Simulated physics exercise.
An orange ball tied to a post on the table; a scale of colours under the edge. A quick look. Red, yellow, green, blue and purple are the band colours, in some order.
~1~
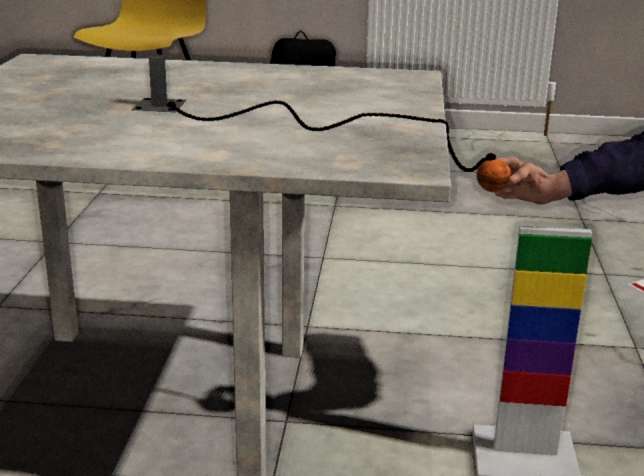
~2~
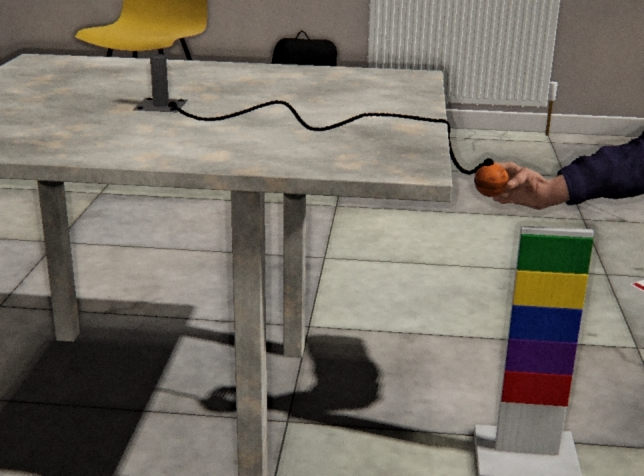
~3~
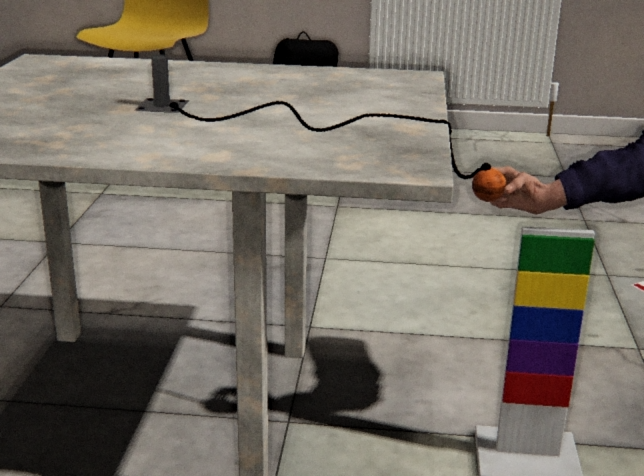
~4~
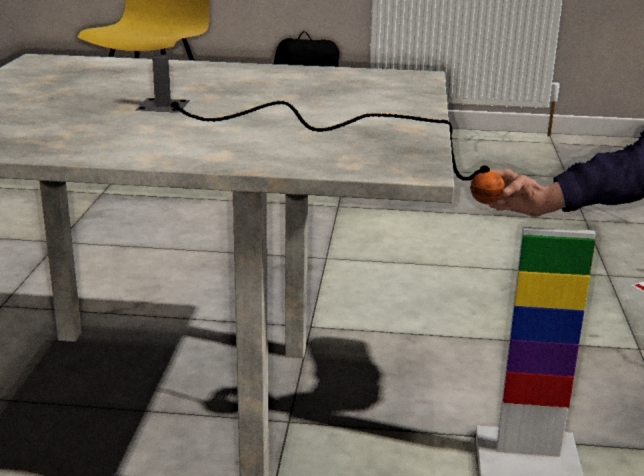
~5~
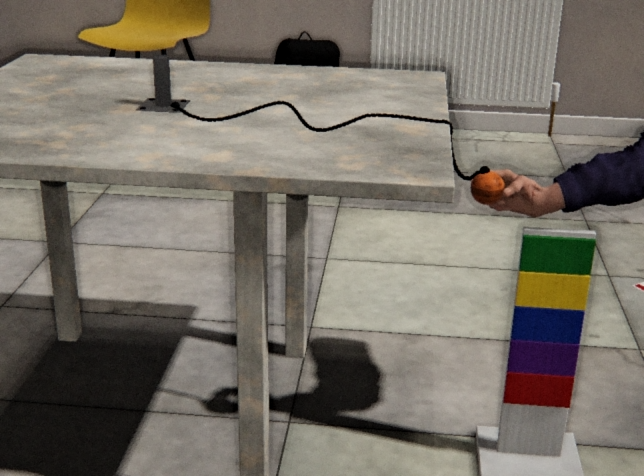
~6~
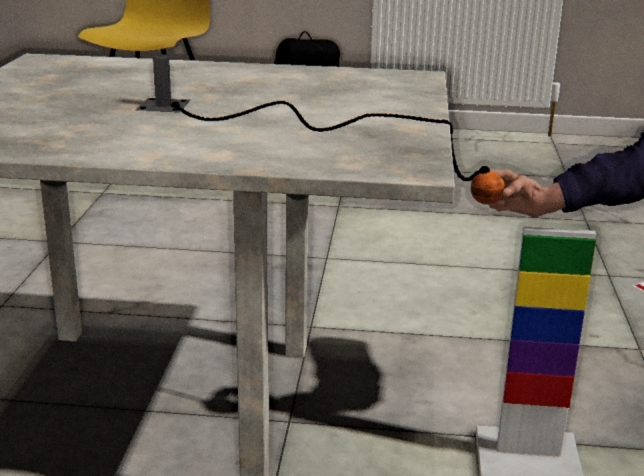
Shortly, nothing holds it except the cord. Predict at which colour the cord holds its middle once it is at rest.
At purple, I would say.
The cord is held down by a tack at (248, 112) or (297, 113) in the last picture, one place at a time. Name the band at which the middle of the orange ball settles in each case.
First try blue, second try yellow.
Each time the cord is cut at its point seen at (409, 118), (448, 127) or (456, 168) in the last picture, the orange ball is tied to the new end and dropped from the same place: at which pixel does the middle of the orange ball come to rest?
Respectively (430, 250), (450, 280) and (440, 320).
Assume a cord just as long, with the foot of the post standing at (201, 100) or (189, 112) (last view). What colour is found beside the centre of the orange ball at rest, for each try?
Try one - red; try two - red.
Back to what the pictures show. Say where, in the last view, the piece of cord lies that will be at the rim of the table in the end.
Look around (330, 129).
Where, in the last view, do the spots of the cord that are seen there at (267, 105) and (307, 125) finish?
I'd put the first at about (314, 115) and the other at about (417, 123).
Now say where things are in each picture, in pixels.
The first picture shows orange ball (494, 175); green (554, 256); yellow (549, 291); blue (544, 325); purple (540, 358); red (535, 390).
The second picture shows orange ball (492, 180); cord through (194, 117) (261, 106) (300, 119) (352, 120) (430, 120).
The third picture shows orange ball (489, 185).
The fourth picture shows orange ball (488, 187); cord through (196, 117) (263, 107) (302, 120) (354, 121) (433, 121).
The fifth picture shows orange ball (488, 188).
The sixth picture shows orange ball (488, 188); cord through (196, 117) (263, 107) (302, 120) (354, 121) (433, 121).
Soon after, ball near (455, 333); level with purple.
After that, ball near (404, 337); level with purple.
And then, ball near (449, 347); level with purple.
In the end, ball near (429, 347); level with purple. The cord holds its middle at purple.
